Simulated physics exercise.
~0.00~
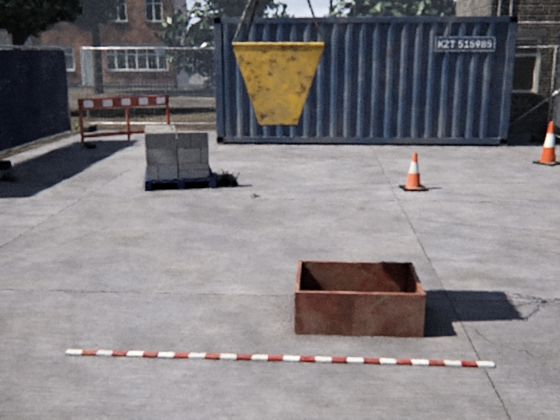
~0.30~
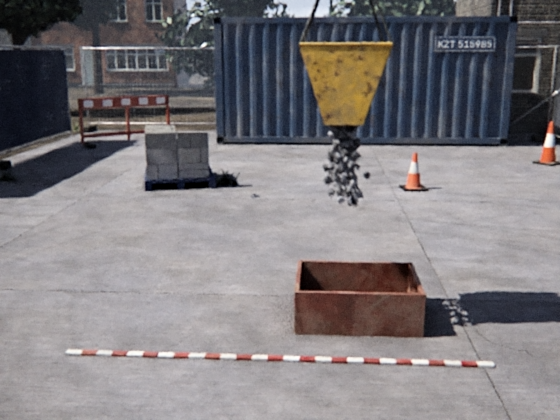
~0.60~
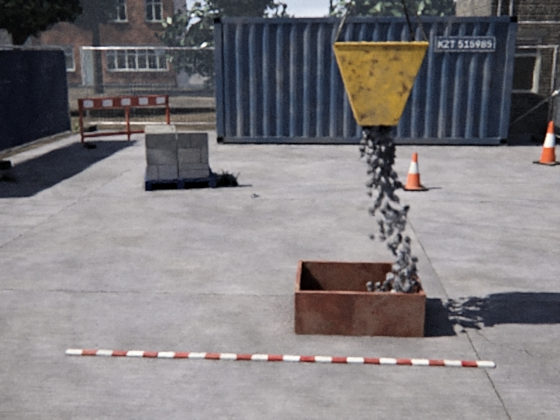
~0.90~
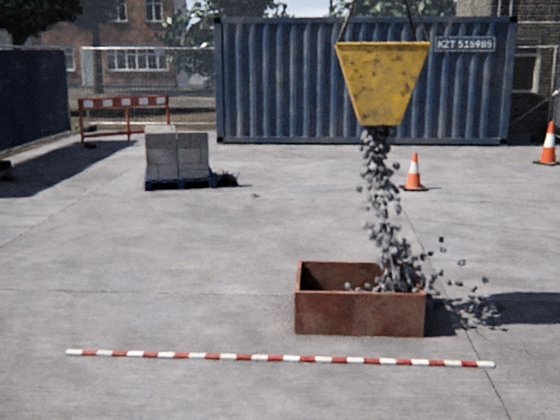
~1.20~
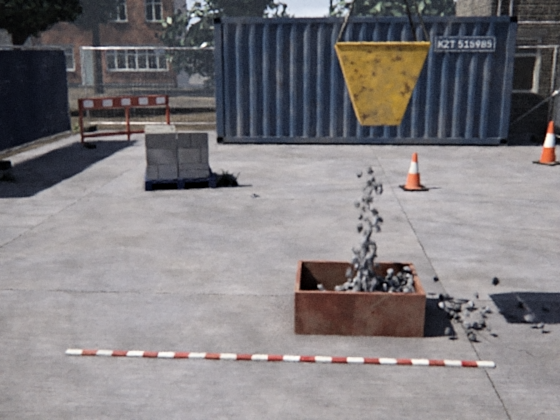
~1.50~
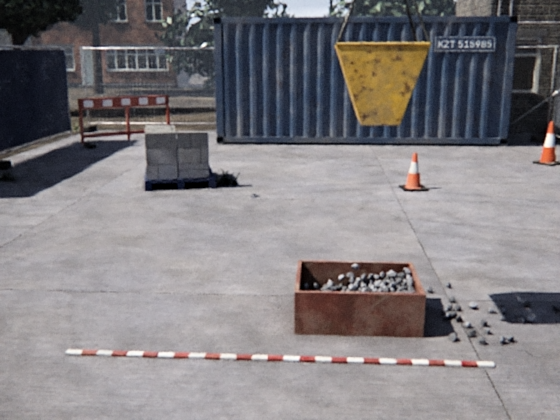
A yellow skip moves right, dropping grey stones mostly into a bin, some landing right.
